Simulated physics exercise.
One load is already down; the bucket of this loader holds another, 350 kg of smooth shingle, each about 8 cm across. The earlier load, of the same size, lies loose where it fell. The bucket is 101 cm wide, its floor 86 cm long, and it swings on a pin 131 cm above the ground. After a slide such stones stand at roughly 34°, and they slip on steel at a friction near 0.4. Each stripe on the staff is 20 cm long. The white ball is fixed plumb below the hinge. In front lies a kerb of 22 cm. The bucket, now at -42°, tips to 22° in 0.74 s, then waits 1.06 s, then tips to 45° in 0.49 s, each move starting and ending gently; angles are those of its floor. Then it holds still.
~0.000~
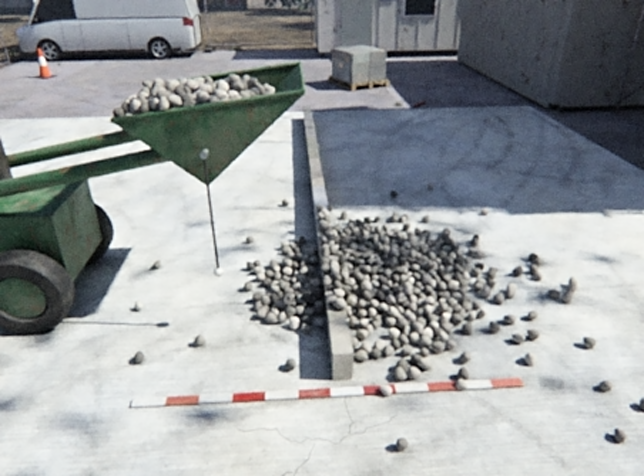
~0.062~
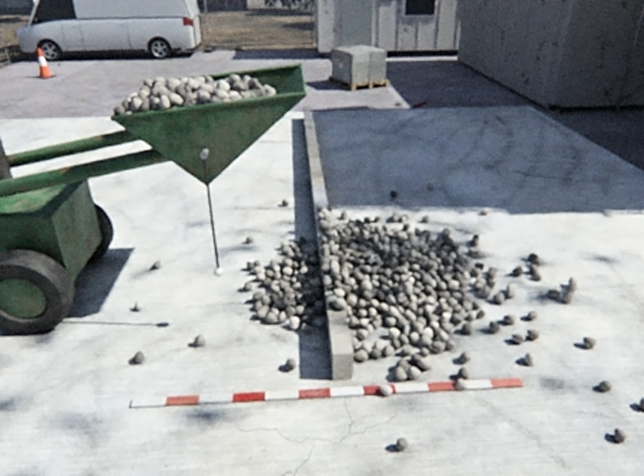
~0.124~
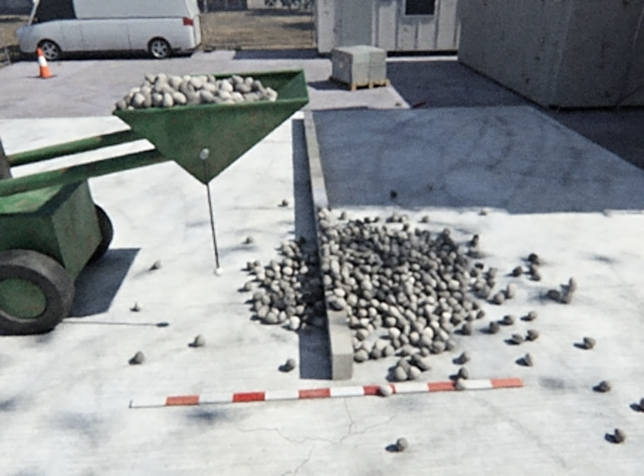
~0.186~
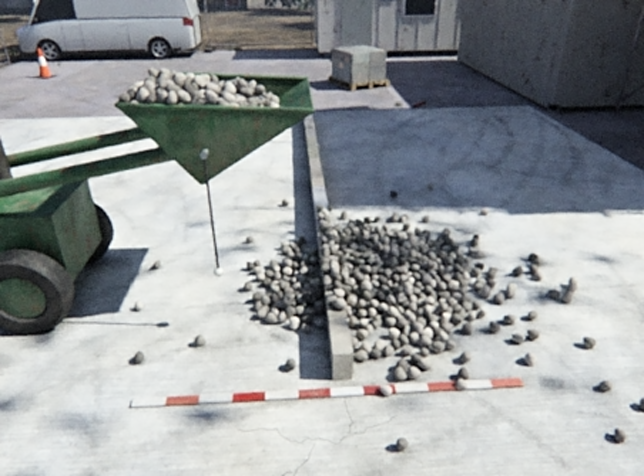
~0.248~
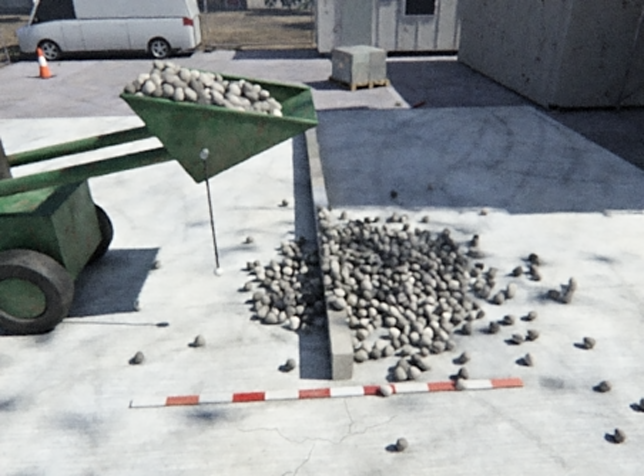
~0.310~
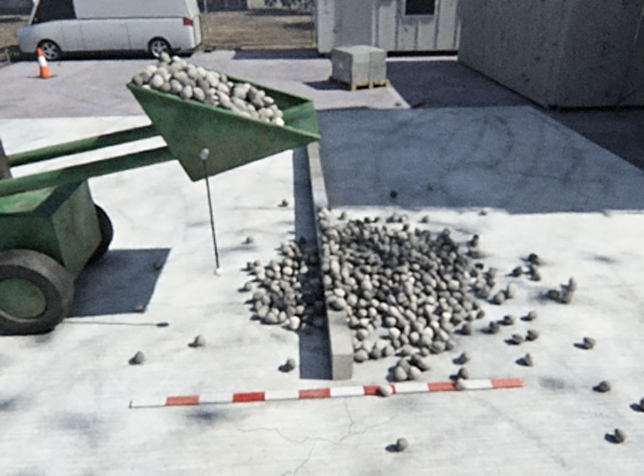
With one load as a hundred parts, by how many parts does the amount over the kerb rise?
Some 91 per cent is added.
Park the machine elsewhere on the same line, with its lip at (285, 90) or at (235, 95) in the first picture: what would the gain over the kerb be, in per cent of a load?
First some 75, then 25 per cent.
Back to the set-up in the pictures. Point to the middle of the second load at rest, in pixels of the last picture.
Near (375, 264).
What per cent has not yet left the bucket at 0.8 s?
It holds some 95 per cent.
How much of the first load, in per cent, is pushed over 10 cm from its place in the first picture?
Roughly 15 per cent of them.
After 0.6 s the floor is at 12°; in per cent of one load, 100 in the bucket, 20 on this side of the kerb, 81 over the kerb; the foremost stones are at (561, 290).
After 0.8 s the floor is at 22°; in per cent of one load, 93 in the bucket, 27 on this side of the kerb, 81 over the kerb; the foremost stones are at (561, 290).
After 2.7 s the floor is at 45°; in per cent of one load, 0 in the bucket, 29 on this side of the kerb, 172 over the kerb; the foremost stones are at (561, 290).
After 5.3 s the floor is at 45°; in per cent of one load, 0 in the bucket, 29 on this side of the kerb, 172 over the kerb; the foremost stones are at (561, 290). Net gain over the kerb, 91.
